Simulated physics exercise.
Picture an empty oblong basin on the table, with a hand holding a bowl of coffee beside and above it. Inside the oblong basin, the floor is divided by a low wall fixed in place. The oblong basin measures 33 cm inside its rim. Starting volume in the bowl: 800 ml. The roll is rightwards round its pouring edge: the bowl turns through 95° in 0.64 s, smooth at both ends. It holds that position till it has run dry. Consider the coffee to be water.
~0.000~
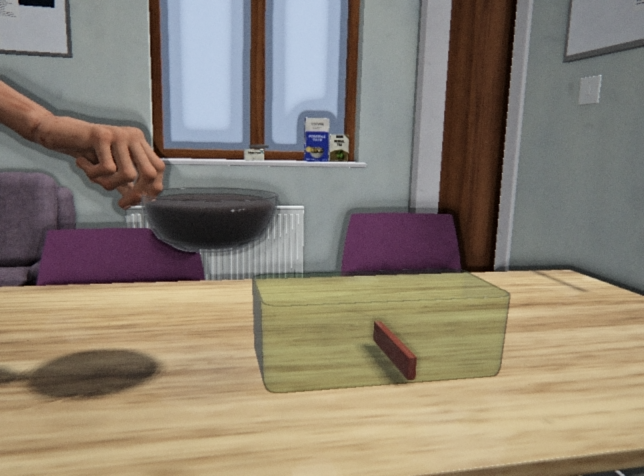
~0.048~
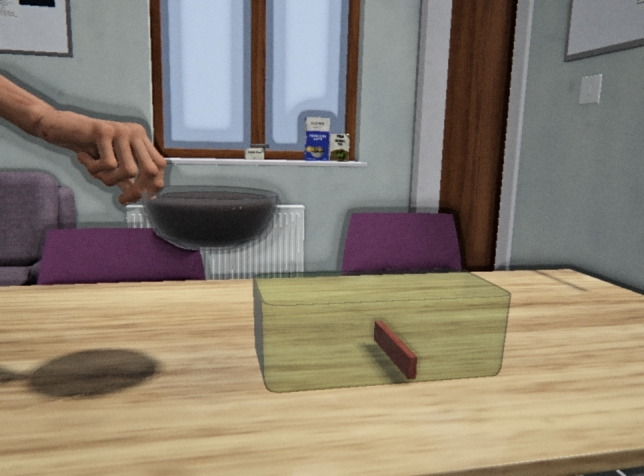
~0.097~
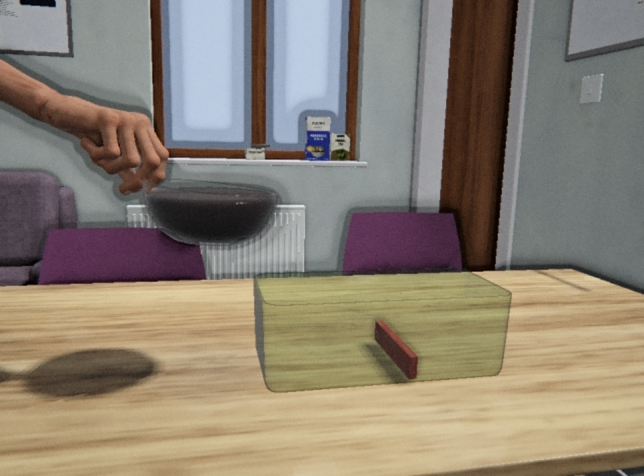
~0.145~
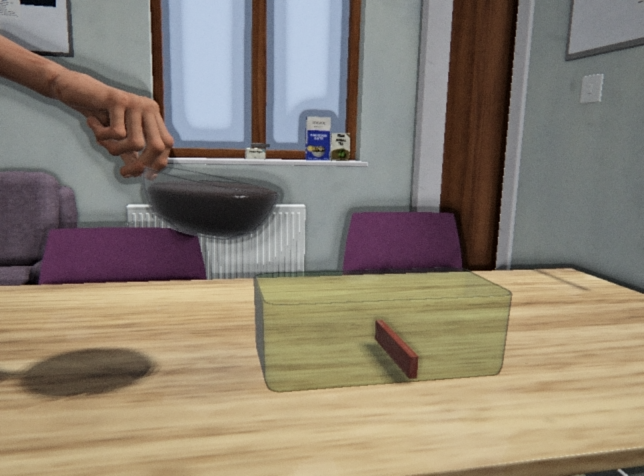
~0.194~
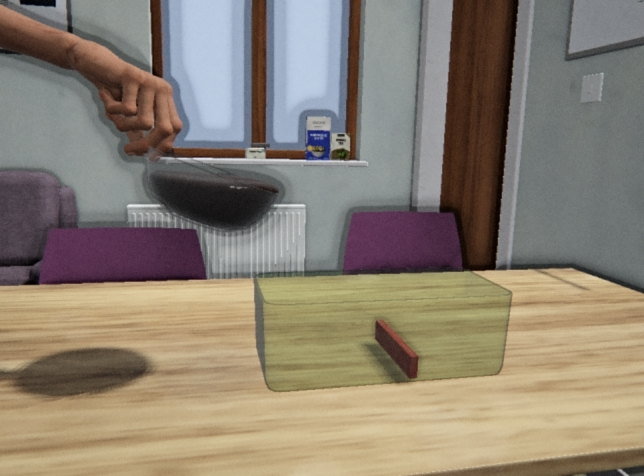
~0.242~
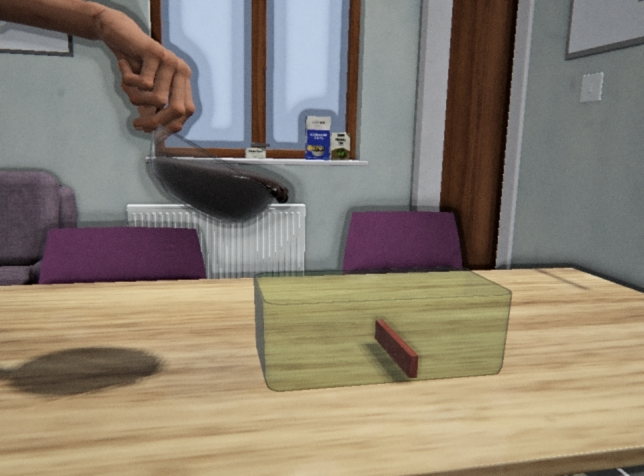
A hand holds a dark, see-through bowl level above a wooden table, to the left of a clear, yellowish oblong basin with a small red piece by it. The hand then rises and turns, tilting the bowl rightwards, slowly at first and then further, until it slants clearly.
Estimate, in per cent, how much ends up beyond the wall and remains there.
Roughly 24 % ends up beyond the wall.
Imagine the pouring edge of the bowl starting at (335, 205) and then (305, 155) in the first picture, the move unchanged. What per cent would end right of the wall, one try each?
I'd say 50 percent on the first go, 45 percent on the next.
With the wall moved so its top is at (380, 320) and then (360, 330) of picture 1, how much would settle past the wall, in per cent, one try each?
One try each: Around 15 percent and then around 60 percent.
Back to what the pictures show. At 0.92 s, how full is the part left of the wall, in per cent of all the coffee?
Roughly 74 in a hundred.
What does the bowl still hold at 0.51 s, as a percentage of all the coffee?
Roughly 22 percent.
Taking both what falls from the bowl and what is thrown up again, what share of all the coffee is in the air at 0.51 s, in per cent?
Around 62 percent.
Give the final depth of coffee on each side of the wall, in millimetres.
Roughly 22 mm on the left side and 10 mm on the right side.
After 0.51 s the tilt is 86° and 22 per cent is still to pour, 16 is left of the wall and 0 right of it.
After 0.71 s the tilt is 95° and 0 per cent is still to pour, 77 is left of the wall and 12 right of it.
After 0.92 s the tilt is 95° and 0 per cent is still to pour, 74 is left of the wall and 18 right of it.
After 1.14 s the tilt is 95° and 0 per cent is still to pour, 71 is left of the wall and 23 right of it.
In the end 70 per cent lies left of the wall, 24 right of it and 6 outside.
